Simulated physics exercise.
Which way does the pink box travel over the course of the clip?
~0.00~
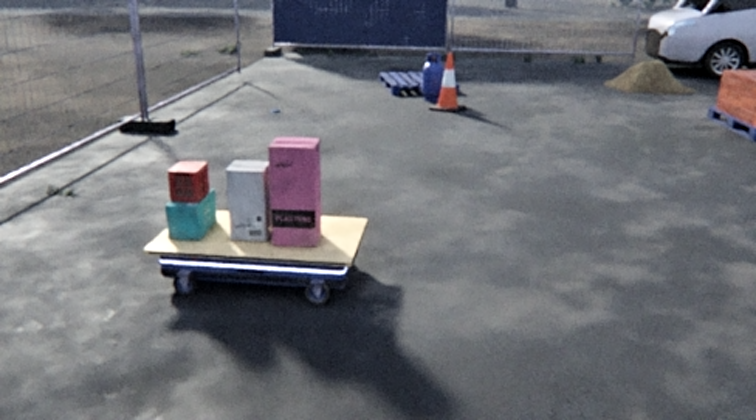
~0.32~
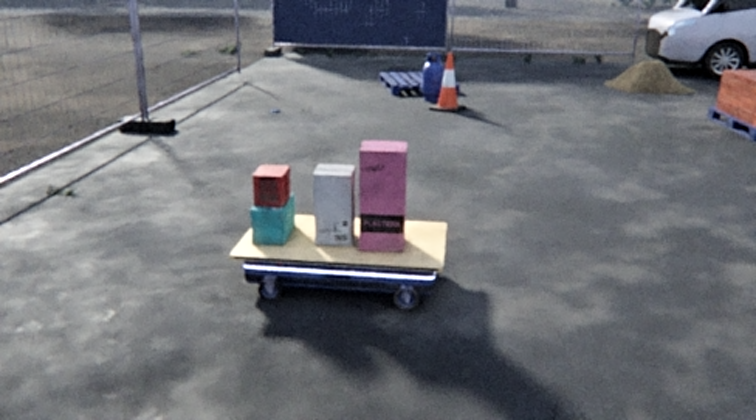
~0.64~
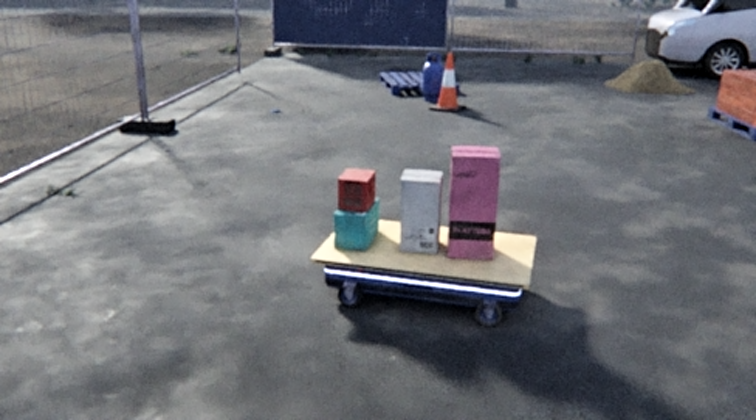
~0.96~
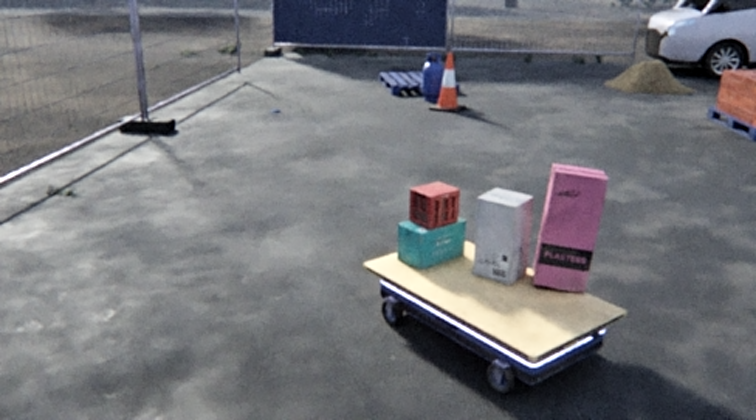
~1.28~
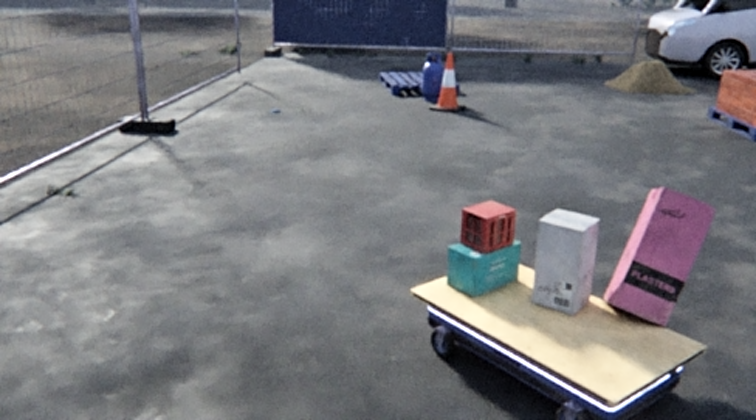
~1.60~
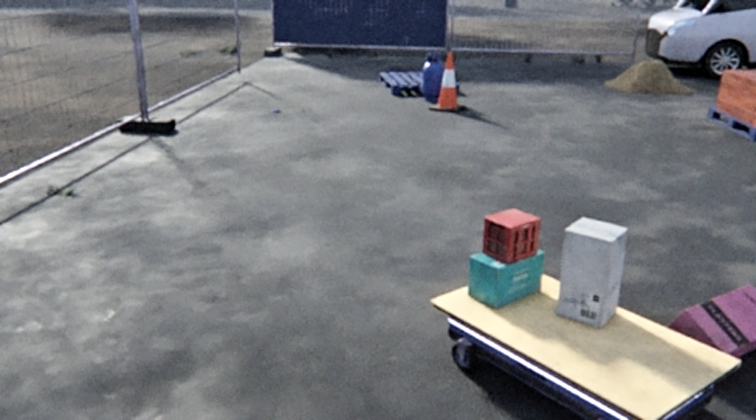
The pink box moves to the right, first riding on the cart and then toppling off its right side.
